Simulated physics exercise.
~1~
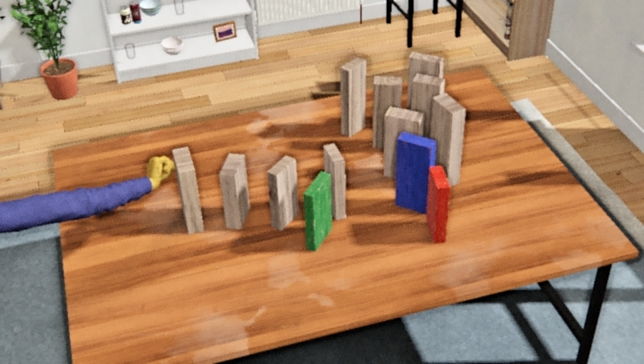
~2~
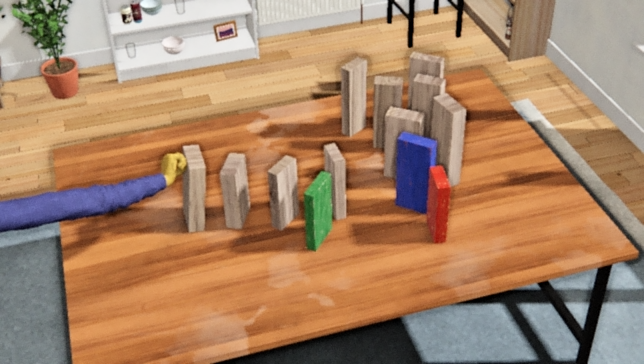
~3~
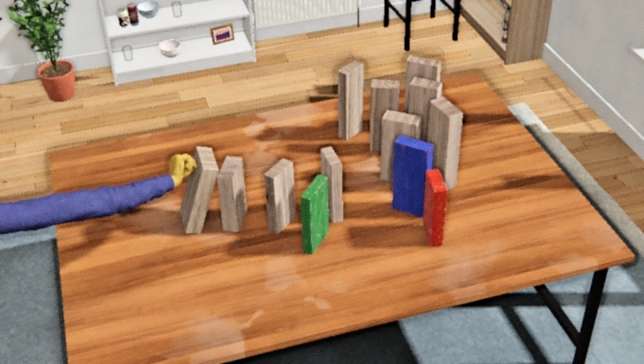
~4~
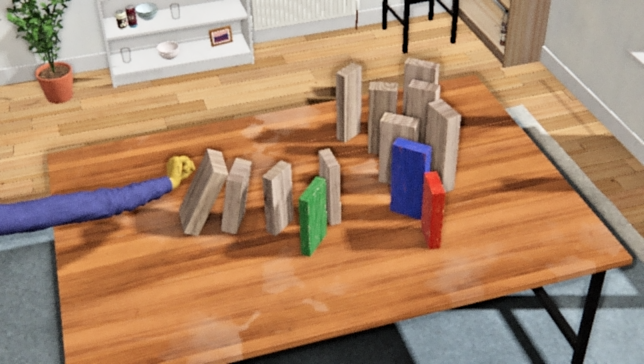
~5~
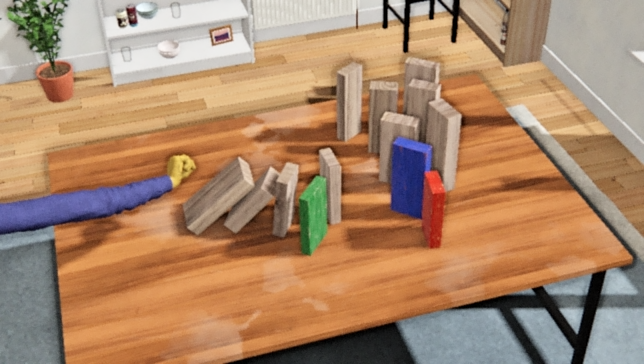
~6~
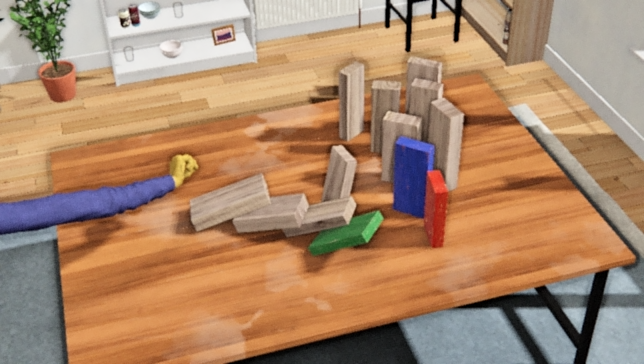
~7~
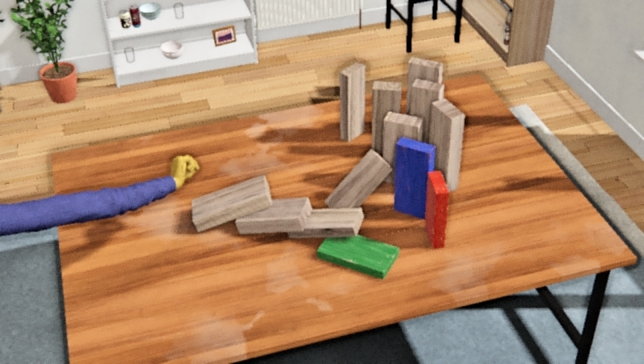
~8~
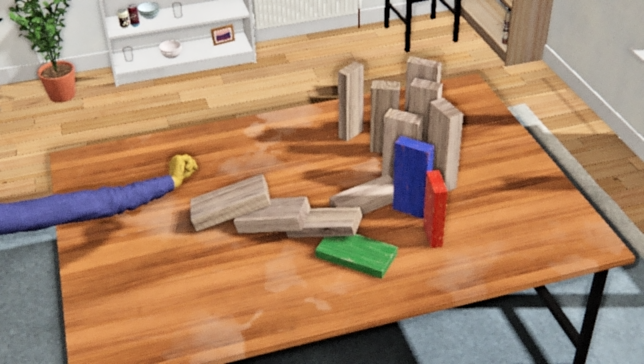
A yellow-gloved hand on a blue-sleeved arm nudges the leftmost of several wooden blocks standing on a table, tipping it to the right. It leans into its plain neighbor, which tilts into the next, and the hand stays back as they topple. The third plain block goes down, and the green block falls toward the near side of the table and ends up flat. The plain block behind it tips right more slowly and drops beside the blue block. The blue and red blocks stay upright, as does the plain cluster behind them.
